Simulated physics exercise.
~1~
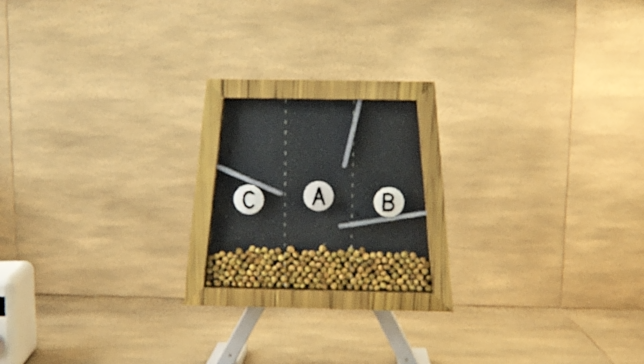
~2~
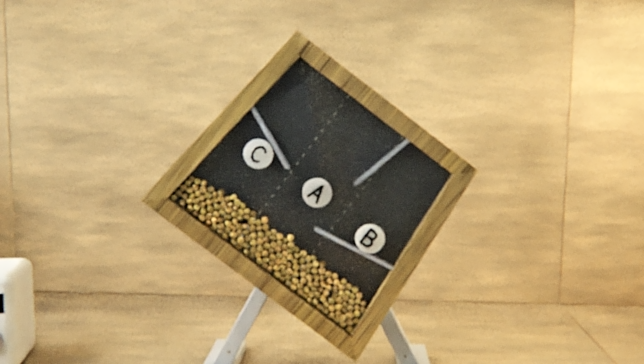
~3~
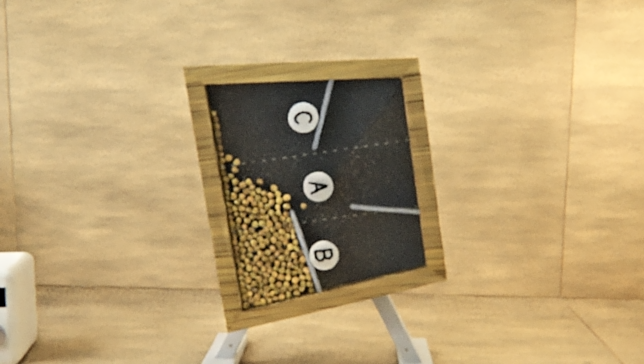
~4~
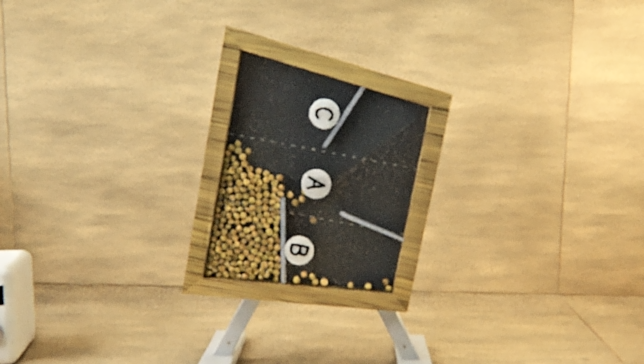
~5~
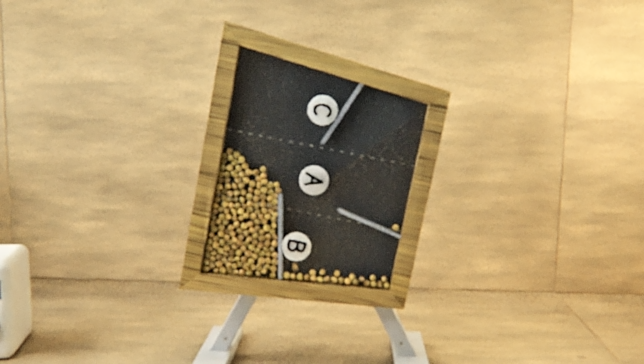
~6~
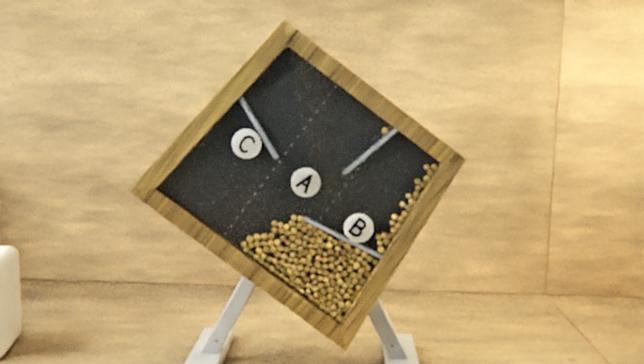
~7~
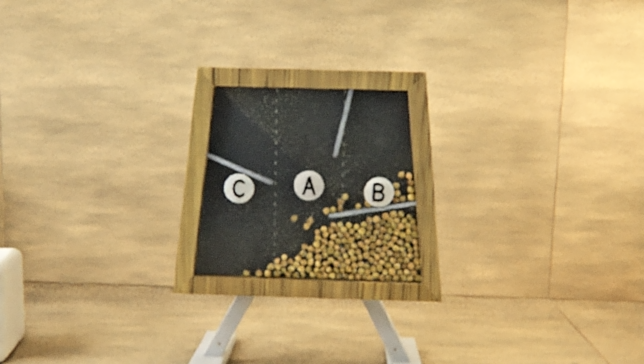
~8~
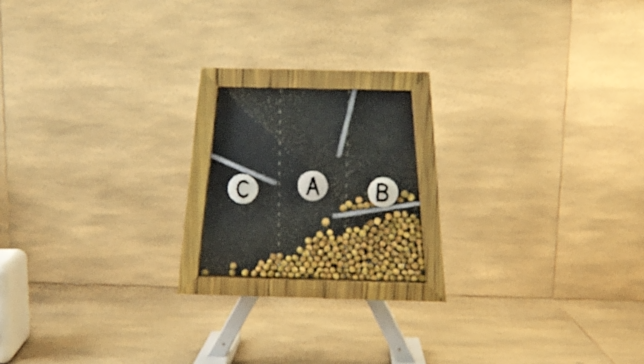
A wooden-framed case of small tan balls turned clockwise a little past a quarter turn, sending them piling to the left, then swung back level, and the balls slid right and settled in a slope heaped mostly around the strip marked B.
